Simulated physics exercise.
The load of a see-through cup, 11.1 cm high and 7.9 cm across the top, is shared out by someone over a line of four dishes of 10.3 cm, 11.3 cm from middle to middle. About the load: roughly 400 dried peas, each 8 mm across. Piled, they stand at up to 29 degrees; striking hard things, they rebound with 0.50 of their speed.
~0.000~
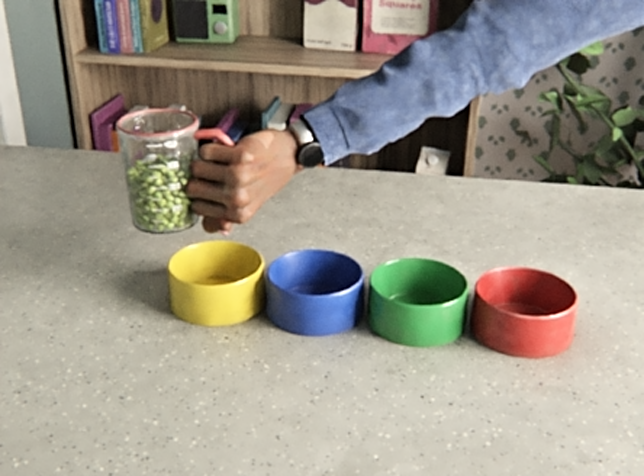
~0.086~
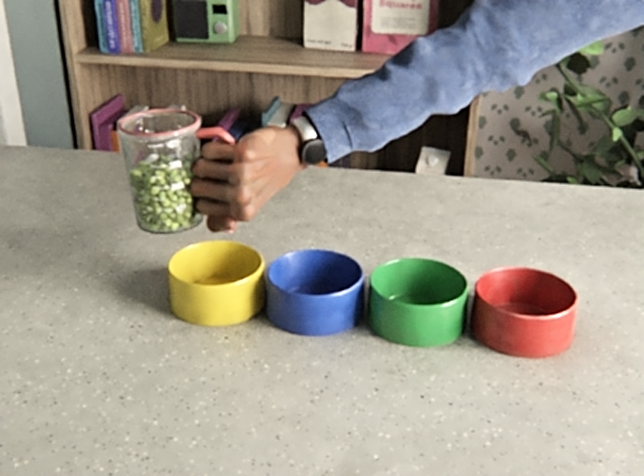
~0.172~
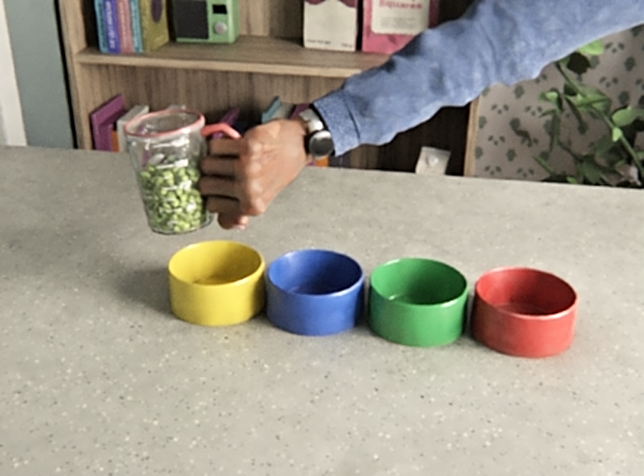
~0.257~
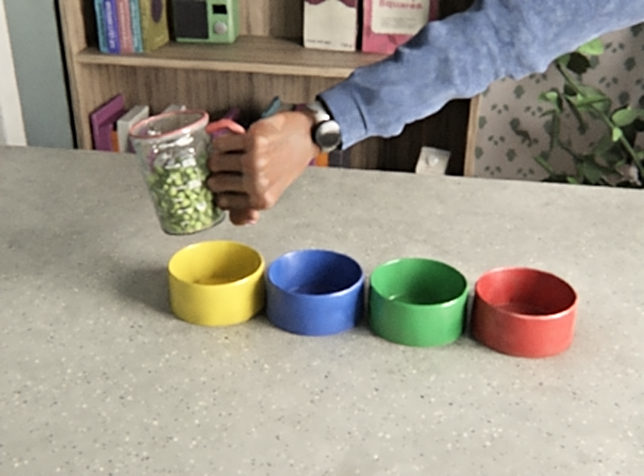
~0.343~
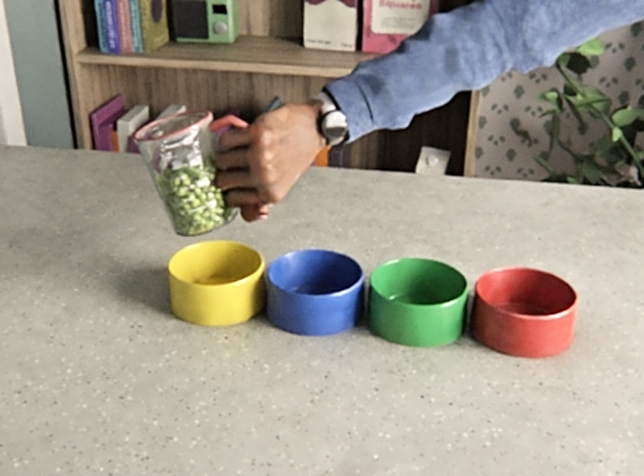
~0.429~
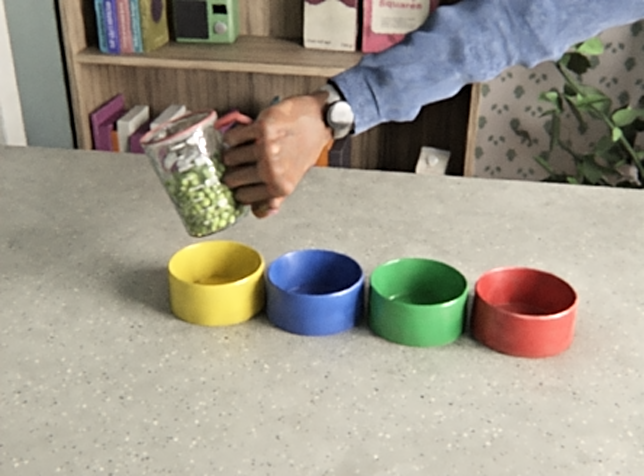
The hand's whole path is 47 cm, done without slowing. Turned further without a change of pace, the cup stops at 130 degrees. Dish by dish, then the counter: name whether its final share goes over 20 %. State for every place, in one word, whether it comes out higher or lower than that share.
Red: Lower, blue: Higher, green: Lower, yellow: Lower, counter: Lower.
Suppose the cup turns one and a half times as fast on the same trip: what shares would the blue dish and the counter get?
I'd say blue ends at 40 while the counter ends at 10.
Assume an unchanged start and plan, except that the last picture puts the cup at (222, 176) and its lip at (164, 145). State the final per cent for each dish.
Red 0, blue 30, green 60, yellow 0.
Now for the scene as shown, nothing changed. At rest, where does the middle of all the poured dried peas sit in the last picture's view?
Roughly (320, 292).
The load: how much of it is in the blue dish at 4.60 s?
I'd say around 100 per cent.
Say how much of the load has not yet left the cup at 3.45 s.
Roughly 0 per cent, I'd say.
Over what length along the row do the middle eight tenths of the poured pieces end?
It spans roughly 6 centimetres along the row.
Then, at 2.24 s, tilt 121 degrees; cup holds 40 %, blue 55 %.
After 3.45 s, tilt 130 degrees; cup holds 0 %, blue 100 %.
After 4.60 s, tilt 130 degrees; cup holds 0 %, blue 100 %.
At rest (4.9 s), red 0 %, blue 100 %, green 0 %, yellow 0 %, counter 0 %.
